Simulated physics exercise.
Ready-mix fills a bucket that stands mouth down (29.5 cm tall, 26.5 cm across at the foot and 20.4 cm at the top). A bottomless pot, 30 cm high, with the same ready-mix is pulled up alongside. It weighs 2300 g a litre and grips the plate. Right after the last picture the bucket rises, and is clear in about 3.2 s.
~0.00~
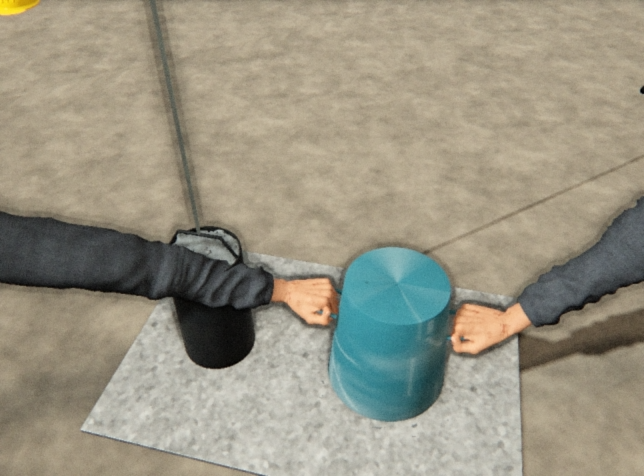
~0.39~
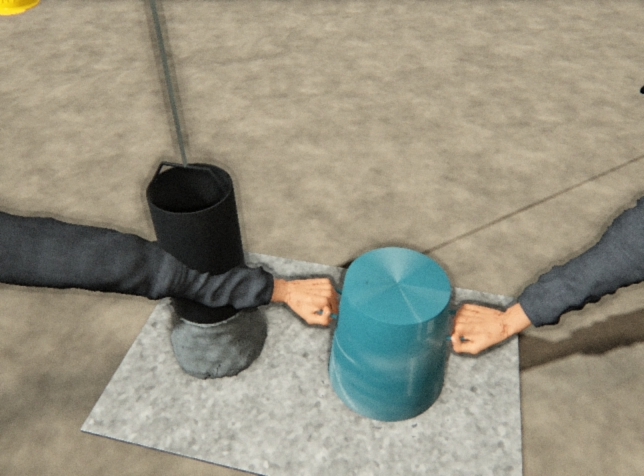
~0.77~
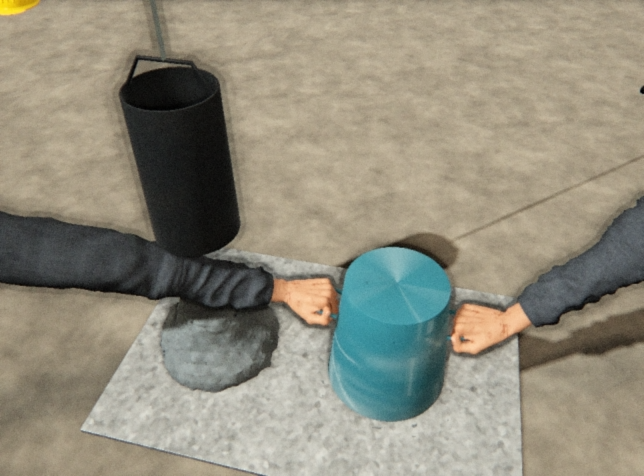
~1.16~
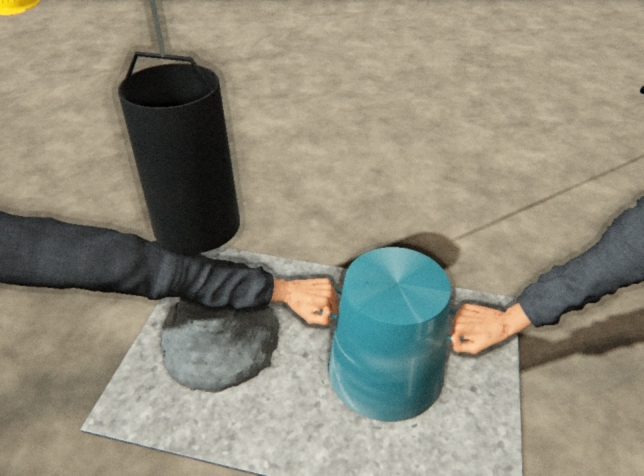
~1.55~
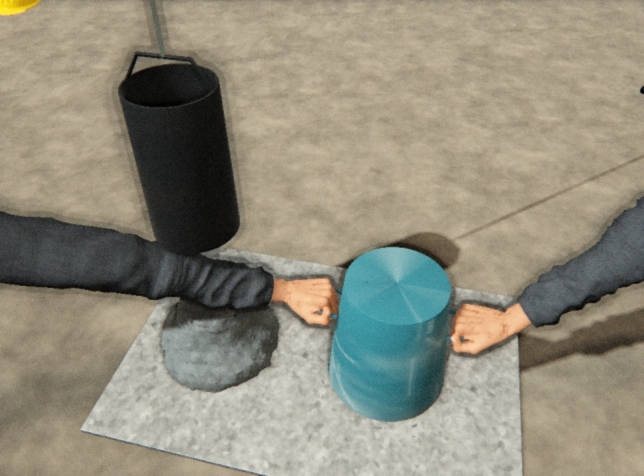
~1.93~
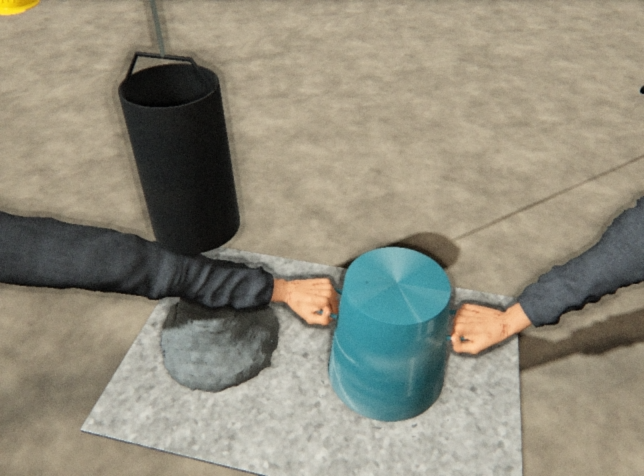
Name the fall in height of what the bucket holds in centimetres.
Expect roughly 11 cm.
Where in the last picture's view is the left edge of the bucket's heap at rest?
Around (303, 367).
After 2.7 s, the bucket is up 6.5 cm; the ready-mix has come down 4.0 cm to 25 cm and is 31 cm wide.
After 3.5 s, the bucket is up 18 cm; the ready-mix has come down 11 cm to 19 cm and is 39 cm wide.
After 4.3 s, the bucket is up 30 cm; the ready-mix has come down 11 cm to 19 cm and is 39 cm wide.
After 5.3 s, the bucket is clear; the ready-mix has come down 11 cm to 19 cm and is 39 cm wide.
After 5.8 s, at rest, the bucket is clear; the ready-mix has come down 11 cm to 19 cm and is 39 cm wide.
